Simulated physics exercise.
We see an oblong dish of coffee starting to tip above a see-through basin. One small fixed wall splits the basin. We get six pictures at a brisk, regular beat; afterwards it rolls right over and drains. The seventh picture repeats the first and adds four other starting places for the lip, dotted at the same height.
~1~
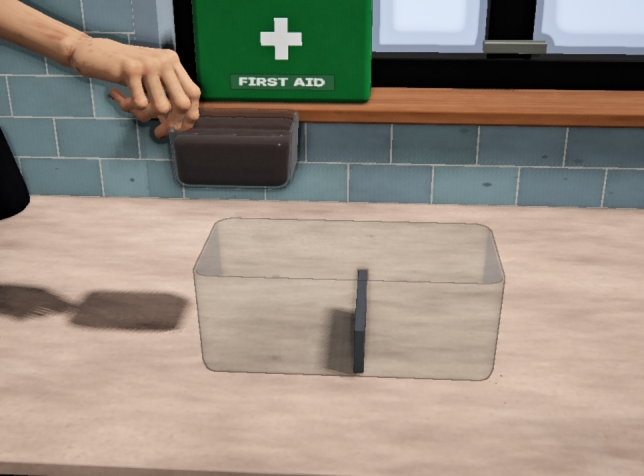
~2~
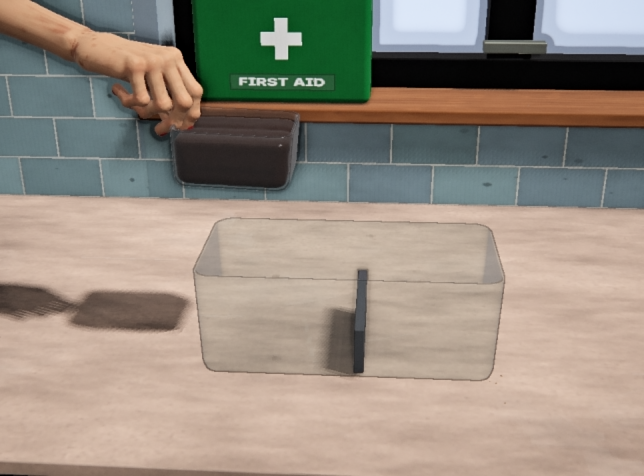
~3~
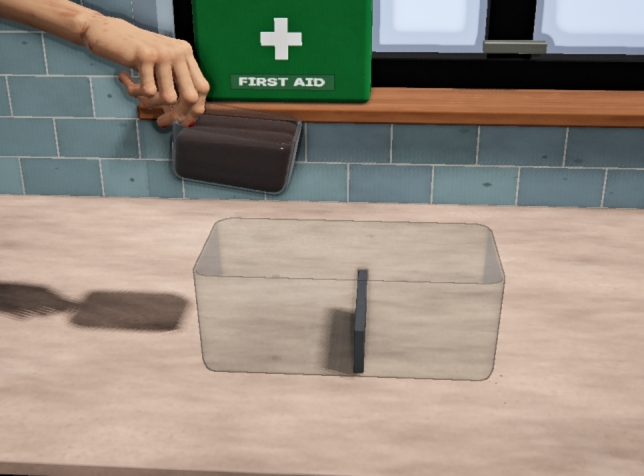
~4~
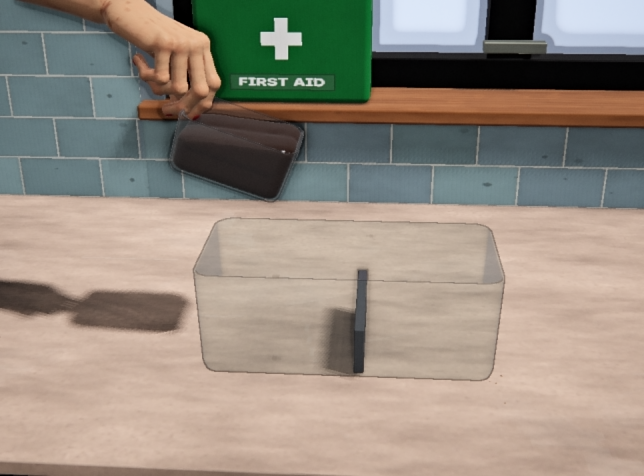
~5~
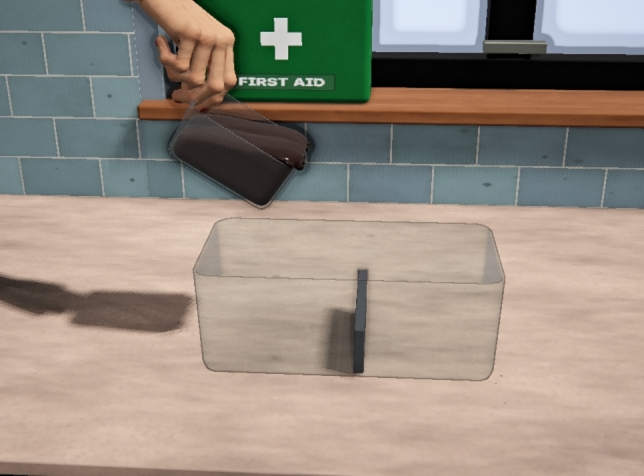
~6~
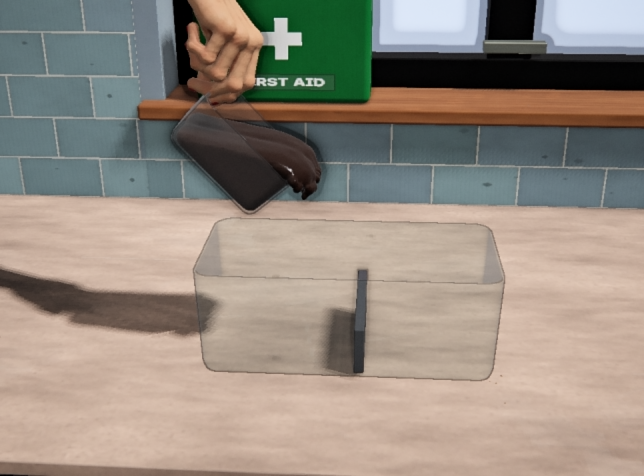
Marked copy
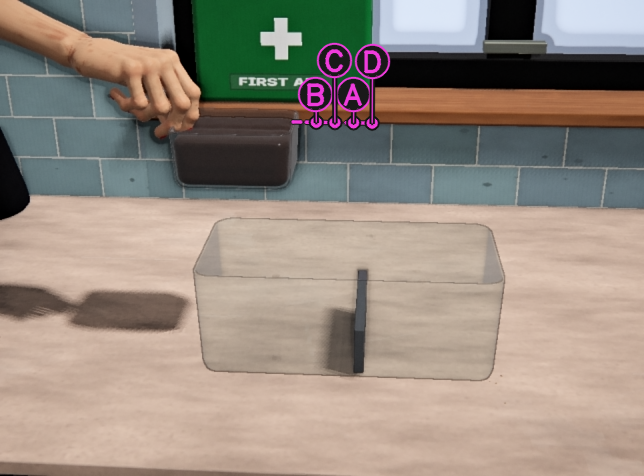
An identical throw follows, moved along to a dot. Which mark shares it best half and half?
The best place is B.
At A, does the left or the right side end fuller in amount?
The right one.
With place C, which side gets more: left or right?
More ends on the right.
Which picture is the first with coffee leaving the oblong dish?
Picture 5.
On the marked copy, A at (353, 122); B at (316, 122); C at (334, 122); D at (372, 123).
With A, about 18 % ends left of the wall and 81 % right of it.
With B, about 51 % ends left of the wall and 47 % right of it.
With C, about 28 % ends left of the wall and 71 % right of it.
With D, about 8 % ends left of the wall and 90 % right of it.
